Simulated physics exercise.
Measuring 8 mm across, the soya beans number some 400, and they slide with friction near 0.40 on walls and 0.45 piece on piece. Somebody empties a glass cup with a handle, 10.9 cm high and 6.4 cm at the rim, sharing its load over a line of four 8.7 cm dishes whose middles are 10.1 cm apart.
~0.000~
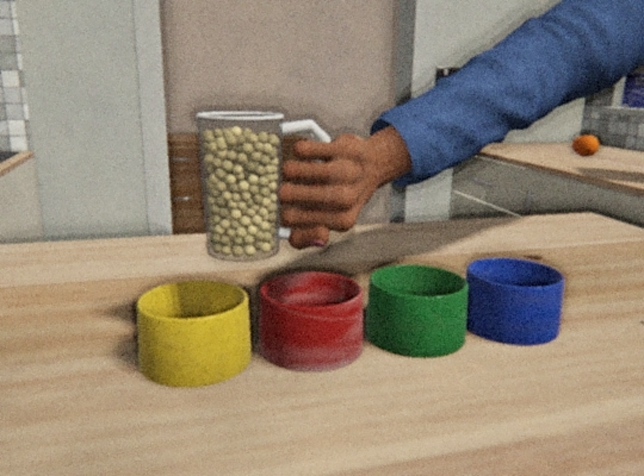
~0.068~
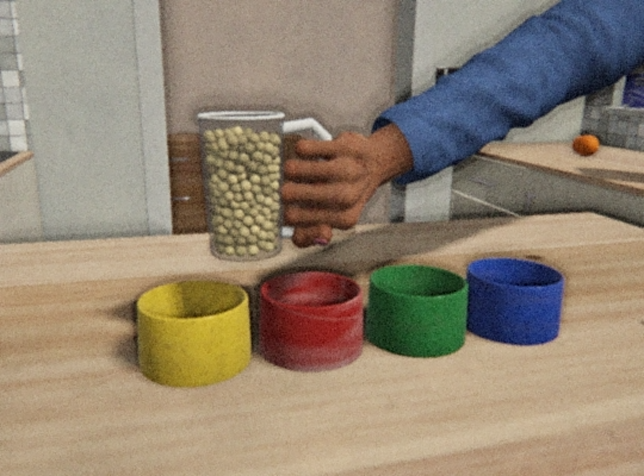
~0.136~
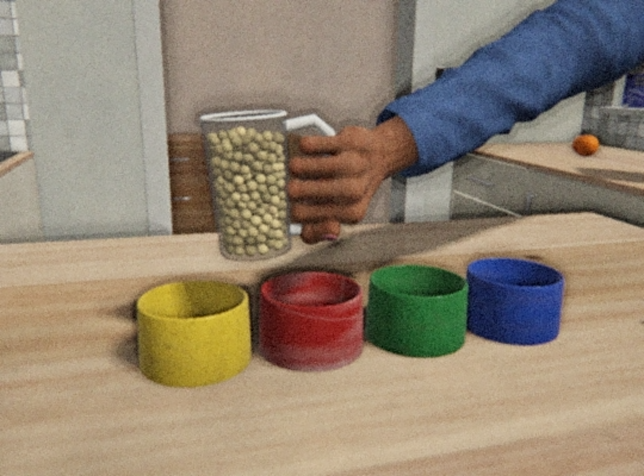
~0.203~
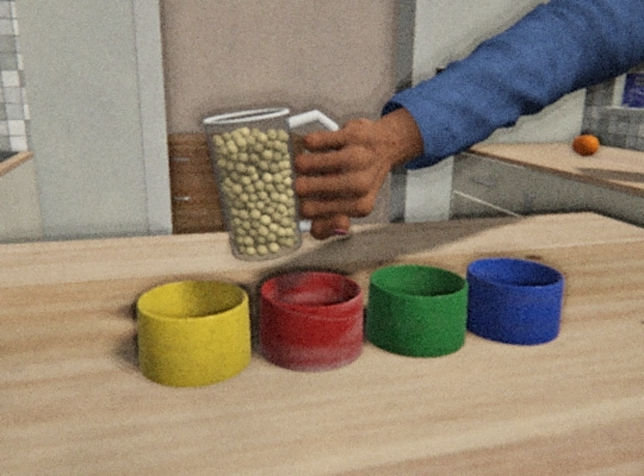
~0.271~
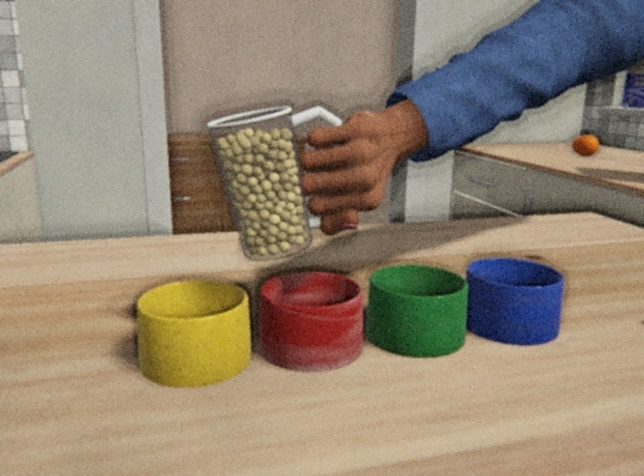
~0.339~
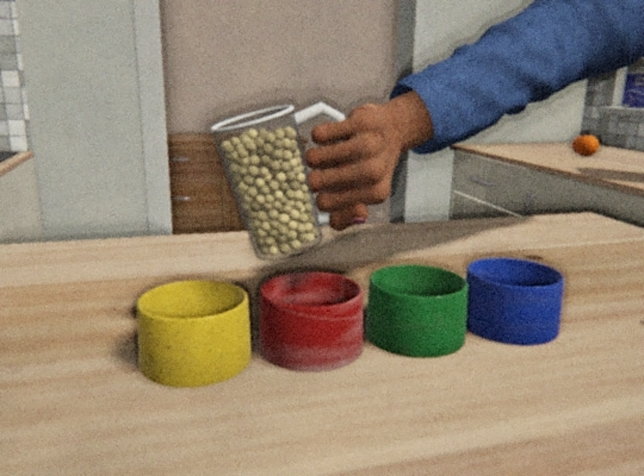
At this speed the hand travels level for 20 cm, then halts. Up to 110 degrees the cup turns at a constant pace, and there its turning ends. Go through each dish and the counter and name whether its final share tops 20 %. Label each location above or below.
Labels - red: Above, blue: Below, green: Above, yellow: Below, counter: Above.
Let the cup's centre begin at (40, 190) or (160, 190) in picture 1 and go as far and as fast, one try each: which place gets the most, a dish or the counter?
The winner: Yellow; red.
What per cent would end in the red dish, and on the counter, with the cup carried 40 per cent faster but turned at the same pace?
Shares: Red 10, counter 30.
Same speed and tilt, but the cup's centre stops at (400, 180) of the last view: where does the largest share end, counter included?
The largest share goes to red.
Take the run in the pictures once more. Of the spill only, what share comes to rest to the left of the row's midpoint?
About 50 percent.
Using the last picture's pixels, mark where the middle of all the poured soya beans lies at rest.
Centre at rest: Approx. (363, 332) px.
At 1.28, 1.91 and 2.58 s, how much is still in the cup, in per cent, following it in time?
100, 85, 10.
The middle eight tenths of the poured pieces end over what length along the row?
13 cm, roughly.
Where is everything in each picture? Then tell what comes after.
The first picture shows cup at (242, 185), tilt 0 degrees, lip at (198, 116), moved 0.0 cm; middle of the pieces at (242, 187); yellow dish at (193, 299); red dish at (312, 289); green dish at (418, 281); blue dish at (514, 272).
The second picture shows cup at (244, 185), tilt 1 degrees, lip at (199, 117), moved 0.2 cm; middle of the pieces at (244, 187).
The third picture shows cup at (250, 185), tilt 4 degrees, lip at (202, 120), moved 0.7 cm; middle of the pieces at (250, 187).
The fourth picture shows cup at (257, 185), tilt 8 degrees, lip at (205, 123), moved 1.2 cm; middle of the pieces at (258, 186).
The fifth picture shows cup at (264, 185), tilt 12 degrees, lip at (209, 127), moved 1.8 cm; middle of the pieces at (265, 186).
The sixth picture shows cup at (271, 184), tilt 16 degrees, lip at (213, 130), moved 2.4 cm; middle of the pieces at (272, 186); yellow dish at (193, 299); red dish at (312, 289); green dish at (418, 281); blue dish at (514, 272). Its pace works out near 55 degrees a second; the hand travels 9 cm a second.
After 1.28 s, tilt 68 degrees; cup holds 100 %.
After 1.91 s, tilt 104 degrees; cup holds 85 %, red 15 %.
After 2.58 s, tilt 110 degrees; cup holds 10 %, red 35 %, green 25 %.
At rest (3.5 s), red 35 %, blue 0 %, green 35 %, yellow 0 %, counter 30 %.
